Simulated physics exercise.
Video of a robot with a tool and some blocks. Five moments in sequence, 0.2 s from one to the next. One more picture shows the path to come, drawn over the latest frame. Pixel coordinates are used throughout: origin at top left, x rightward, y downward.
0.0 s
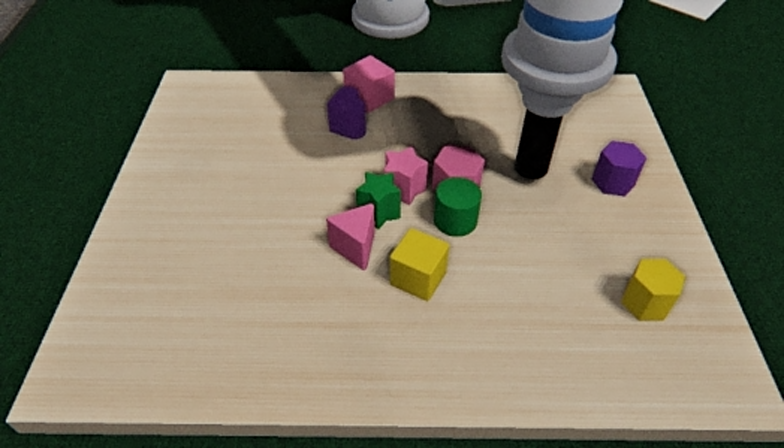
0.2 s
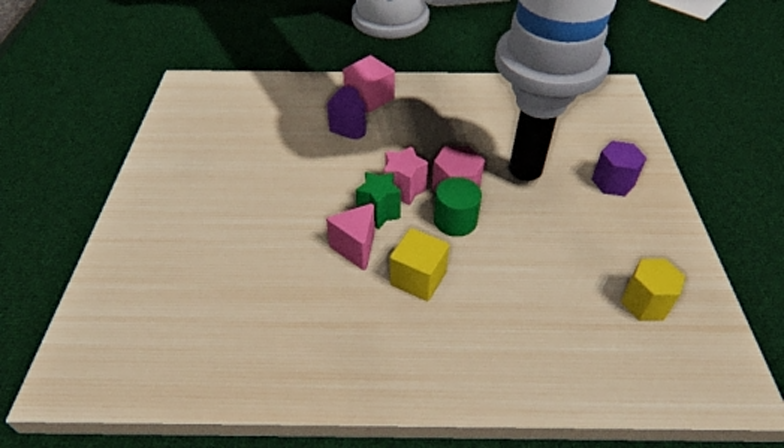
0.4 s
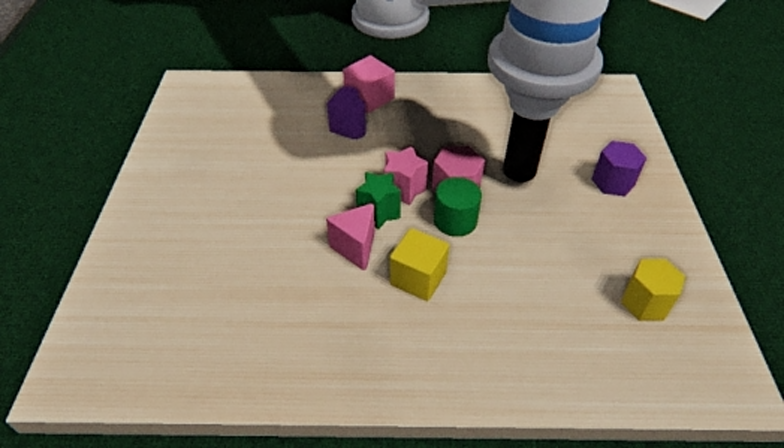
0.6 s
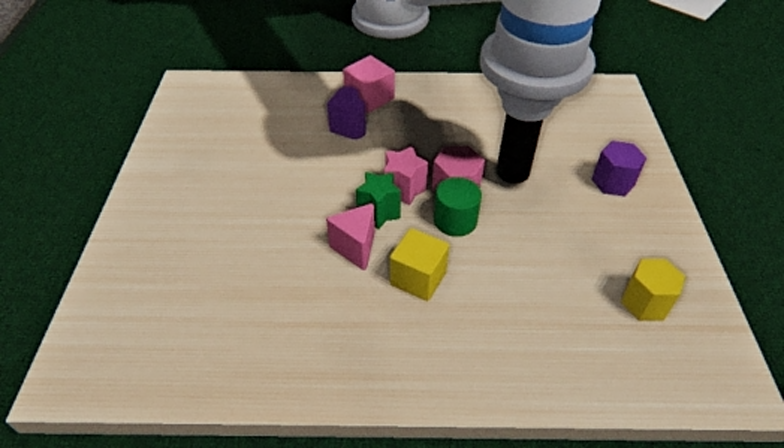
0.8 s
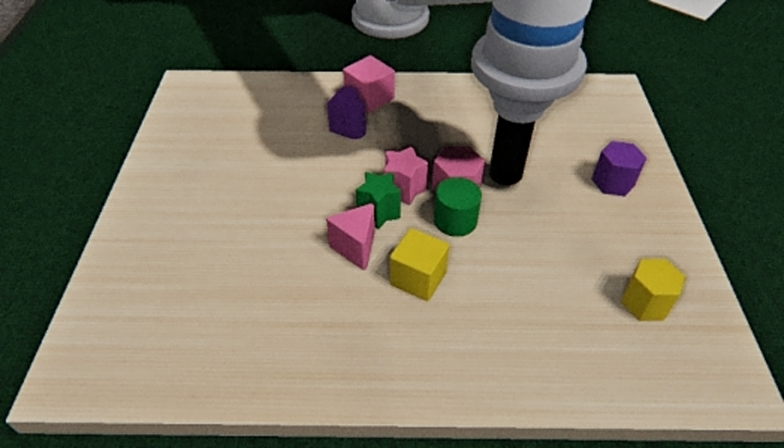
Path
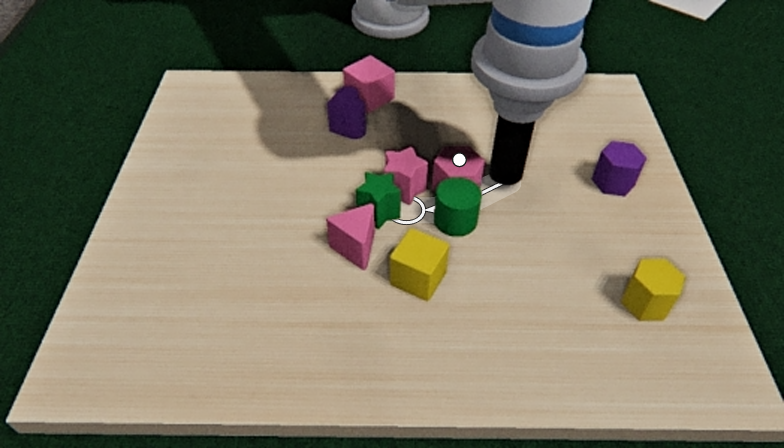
Robot arm with a black-tipped tool sliding slightly left across a wooden board toward a cluster of coloured blocks that stay still.
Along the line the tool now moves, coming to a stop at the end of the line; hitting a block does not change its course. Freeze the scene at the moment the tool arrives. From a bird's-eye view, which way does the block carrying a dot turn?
Prediction: Clockwise.
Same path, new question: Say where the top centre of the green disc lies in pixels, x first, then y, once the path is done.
I'd say the green disc ends with its top centre at (434, 212).
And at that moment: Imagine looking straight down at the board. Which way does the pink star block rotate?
It turns counter-clockwise.
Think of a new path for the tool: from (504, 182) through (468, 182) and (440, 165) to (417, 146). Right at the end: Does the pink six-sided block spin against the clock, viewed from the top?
Short answer: Yes.
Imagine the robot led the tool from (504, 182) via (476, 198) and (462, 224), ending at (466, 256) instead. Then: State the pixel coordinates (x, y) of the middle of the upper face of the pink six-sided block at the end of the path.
The answer is (434, 166).
Path on the board, from (504, 182) via (475, 196) and (444, 209), ending at (406, 210); the dot is on the pink six-sided block.
The first path, step by step. One third of the way, tool at (476, 188); pink star block at (391, 160), turned 15° anticlockwise; green disc at (455, 195); pink six-sided block at (437, 161), turned 30° clockwise.
Two thirds of the way, tool at (443, 201); pink star block at (373, 154), turned 25° anticlockwise; green disc at (438, 210); pink six-sided block at (413, 162), turned 80° clockwise.
At the end, tool at (406, 201); green star block at (365, 185), turned 25° anticlockwise; pink star block at (353, 145), turned 25° anticlockwise; green disc at (434, 212); pink six-sided block at (391, 155), turned 105° clockwise.
